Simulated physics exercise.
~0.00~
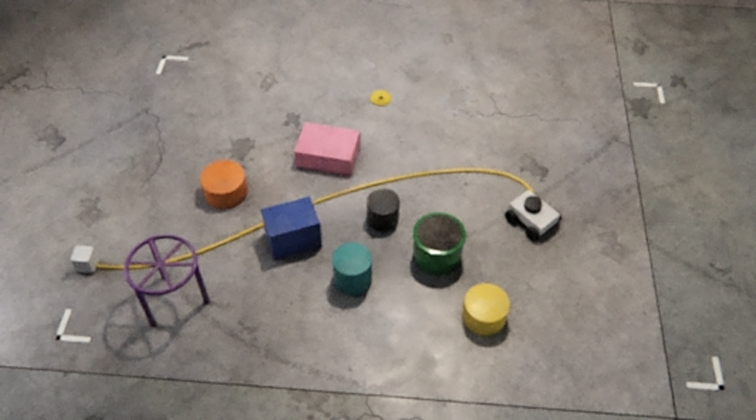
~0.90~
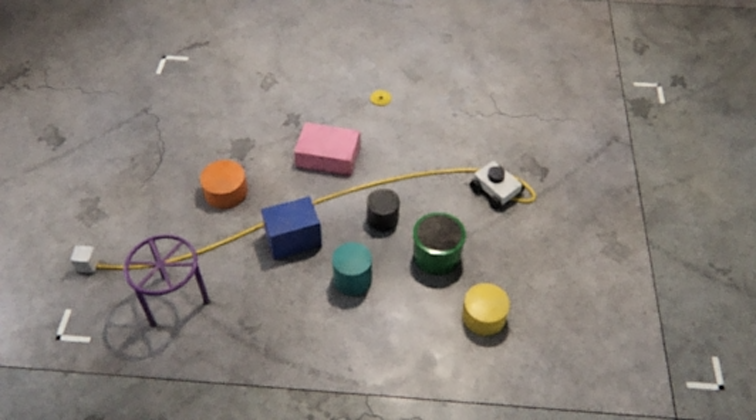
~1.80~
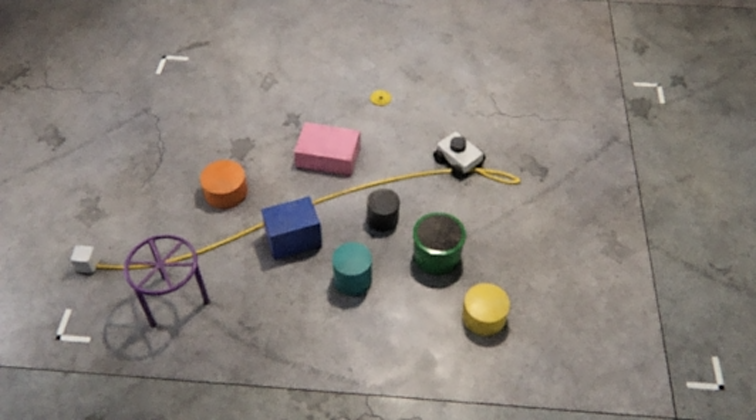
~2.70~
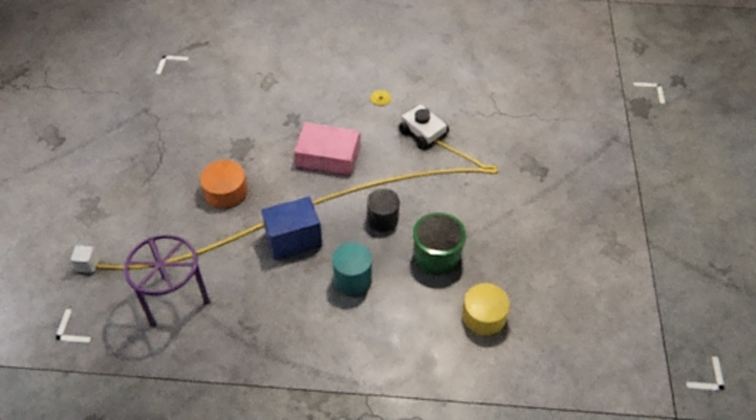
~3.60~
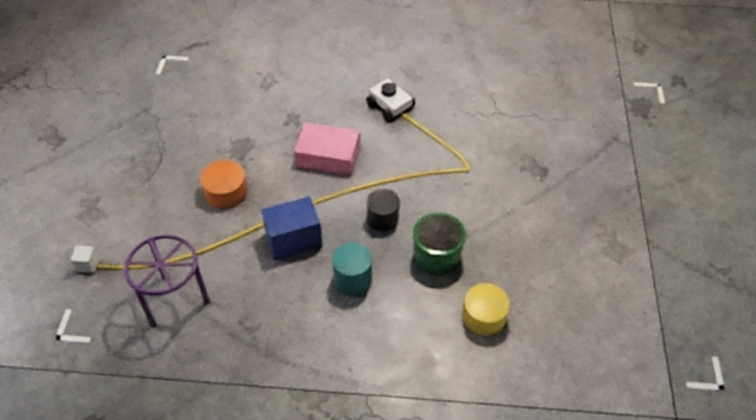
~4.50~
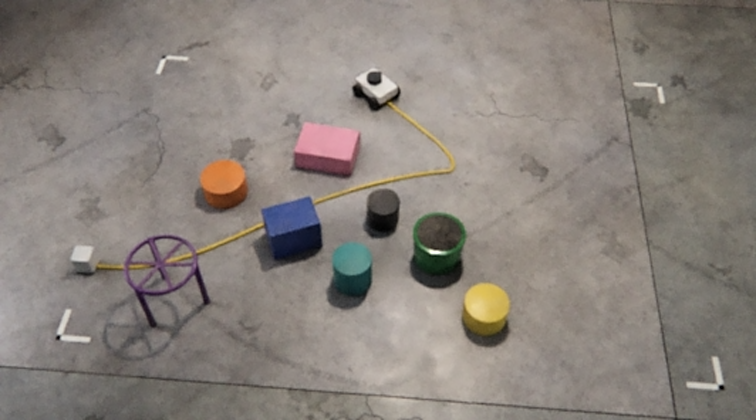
A small white cart trailing a yellow cord moves up and left past the pink crate.
